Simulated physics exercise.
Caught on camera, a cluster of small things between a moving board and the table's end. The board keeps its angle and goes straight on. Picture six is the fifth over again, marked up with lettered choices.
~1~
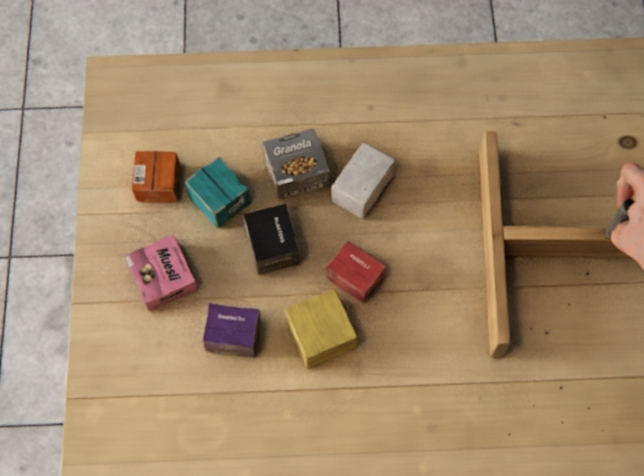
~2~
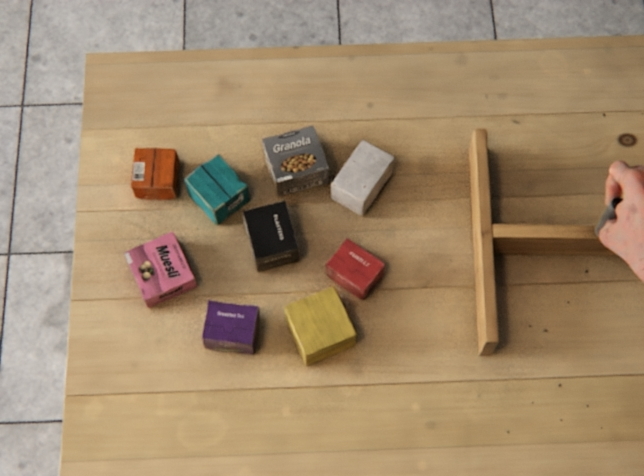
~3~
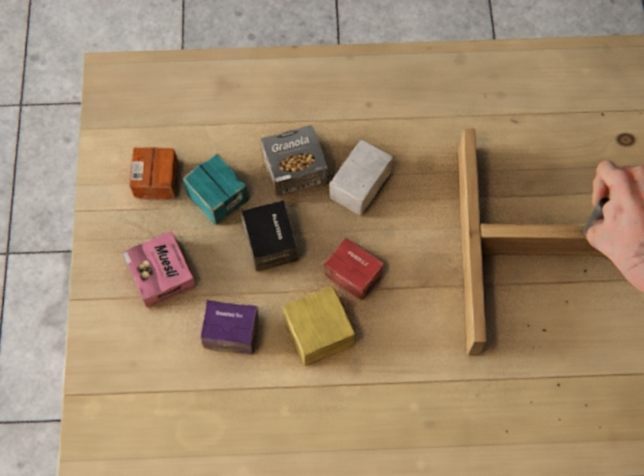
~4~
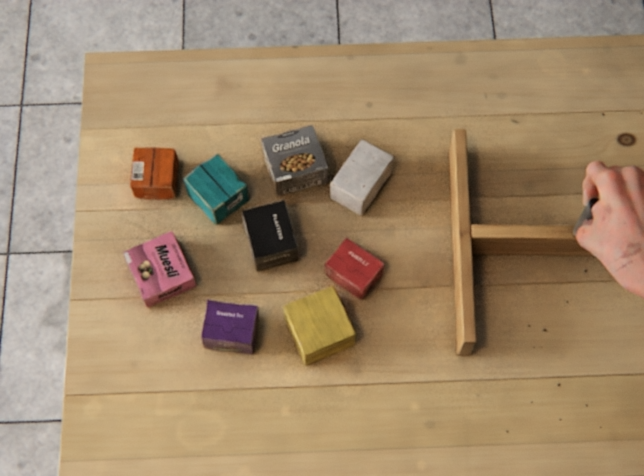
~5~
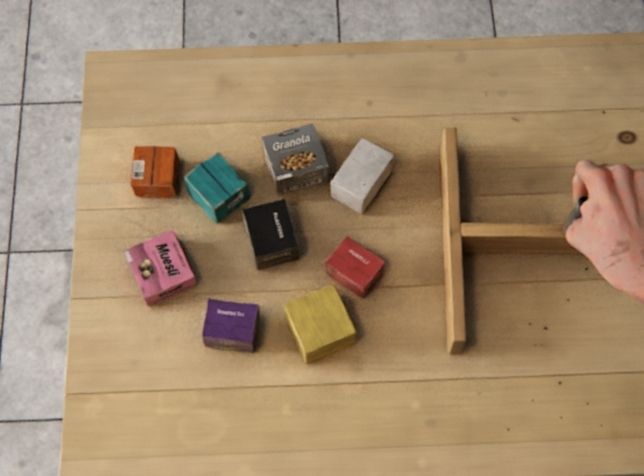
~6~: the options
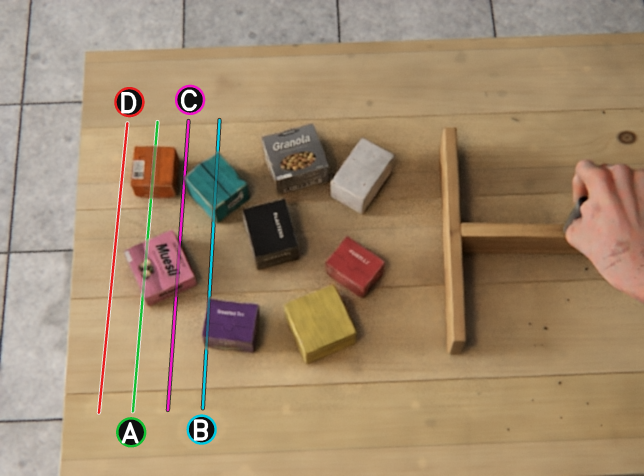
We see a hand slide a T-shaped wooden board steadily leftward across a wooden table, narrowing the gap to a cluster of small colourful boxes, including pink, black, turquoise and yellow ones, which stay essentially still.
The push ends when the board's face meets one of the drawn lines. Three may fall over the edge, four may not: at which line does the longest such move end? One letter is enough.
It can go as far as A.
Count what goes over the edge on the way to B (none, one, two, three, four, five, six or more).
The count is none.
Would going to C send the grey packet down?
No.
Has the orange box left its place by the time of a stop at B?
Yes.
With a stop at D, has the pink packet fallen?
Yes.
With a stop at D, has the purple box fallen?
Yes.
On the copy, A at (146, 258); B at (212, 256); C at (179, 257); D at (114, 259).
On A. First, board (343, 233); grey packet (271, 154); yellow block (302, 323).
Then, board (231, 237); orange box (121, 162); pink packet (138, 275).
Finally, board (145, 241); purple box over the edge; pink packet over the edge; two fallen.
By contrast, B is within the limit but short; C is within the limit but short; D drops five.
